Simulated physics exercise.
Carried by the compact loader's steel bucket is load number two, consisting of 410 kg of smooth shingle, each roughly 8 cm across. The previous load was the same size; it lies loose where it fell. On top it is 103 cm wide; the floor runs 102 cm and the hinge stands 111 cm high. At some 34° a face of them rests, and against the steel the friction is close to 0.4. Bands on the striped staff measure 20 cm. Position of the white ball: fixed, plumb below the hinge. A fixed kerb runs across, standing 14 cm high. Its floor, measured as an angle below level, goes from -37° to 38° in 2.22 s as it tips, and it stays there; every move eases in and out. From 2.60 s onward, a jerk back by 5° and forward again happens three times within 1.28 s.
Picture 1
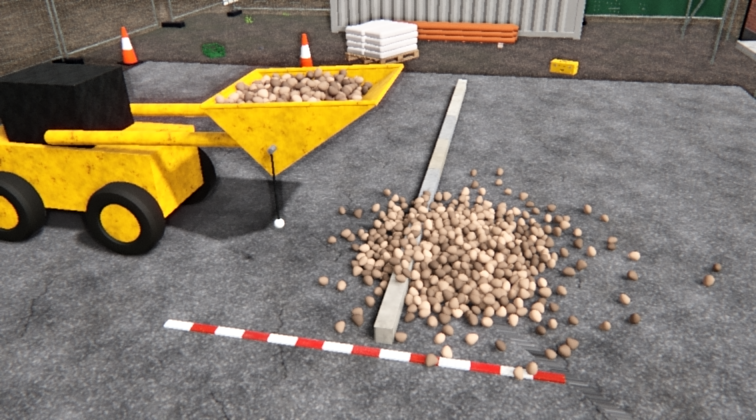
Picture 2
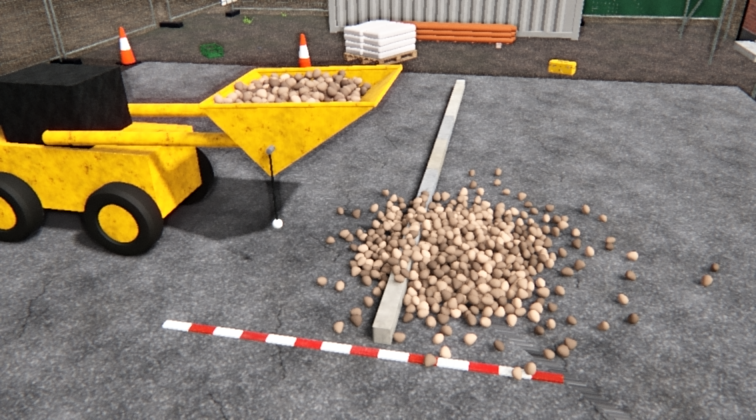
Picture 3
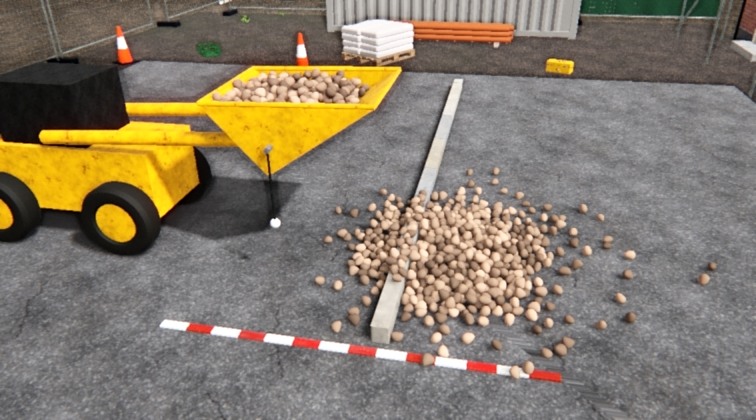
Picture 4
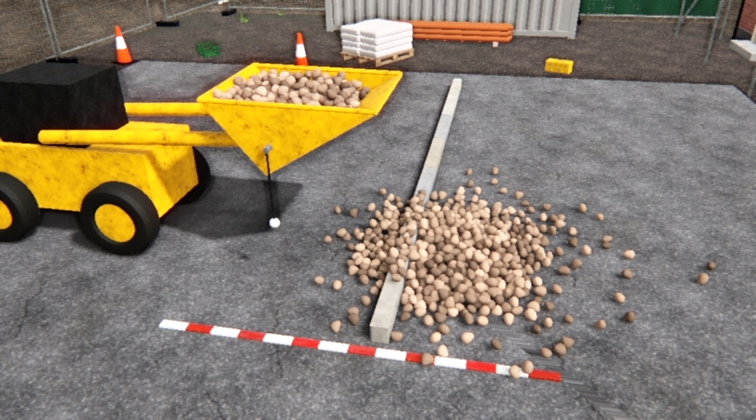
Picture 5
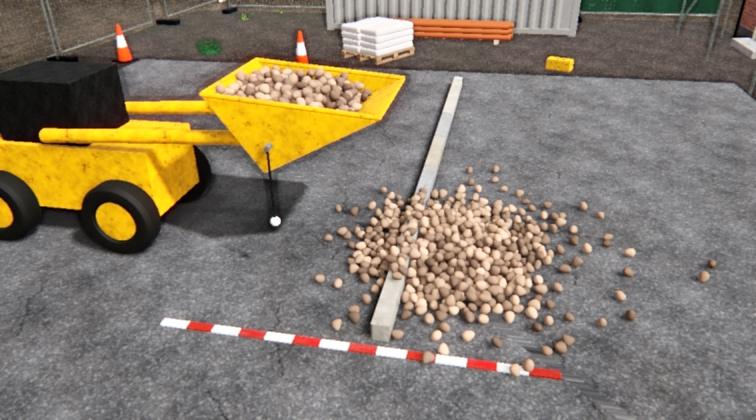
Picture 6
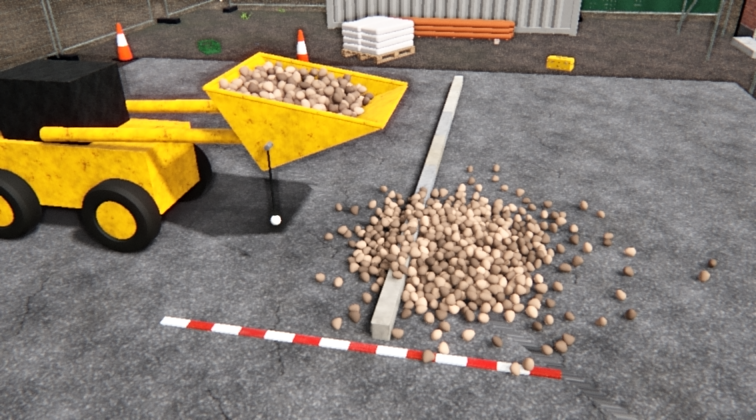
The yellow loader's raised bucket of stones tilts slightly forward beside a loose pile.
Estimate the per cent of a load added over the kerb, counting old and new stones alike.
Roughly 39 per cent of a load is added.
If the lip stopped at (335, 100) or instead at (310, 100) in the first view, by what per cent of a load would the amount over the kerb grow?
Case one about 10 %, case two about 0 %.
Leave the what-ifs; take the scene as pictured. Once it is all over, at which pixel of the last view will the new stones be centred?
I'd point to about (397, 231).
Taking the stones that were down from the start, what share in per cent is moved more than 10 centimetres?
About 10 %.
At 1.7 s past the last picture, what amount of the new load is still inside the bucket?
Roughly 20 per cent of its load.
Then, 1.1 s after the last picture the floor is at 26°; in per cent of one load, 94 in the bucket, 26 on this side of the kerb, 80 over the kerb; the foremost stones are at (639, 257).
Then, 1.7 s after the last picture the floor is at 38°; in per cent of one load, 18 in the bucket, 76 on this side of the kerb, 105 over the kerb; the foremost stones are at (639, 257).
Then, 3.7 s after the last picture the floor is at 38°; in per cent of one load, 0 in the bucket, 81 on this side of the kerb, 119 over the kerb; the foremost stones are at (639, 257).
Then, 6.4 s after the last picture the floor is at 38°; in per cent of one load, 0 in the bucket, 81 on this side of the kerb, 119 over the kerb; the foremost stones are at (639, 257). Net gain over the kerb, 39.
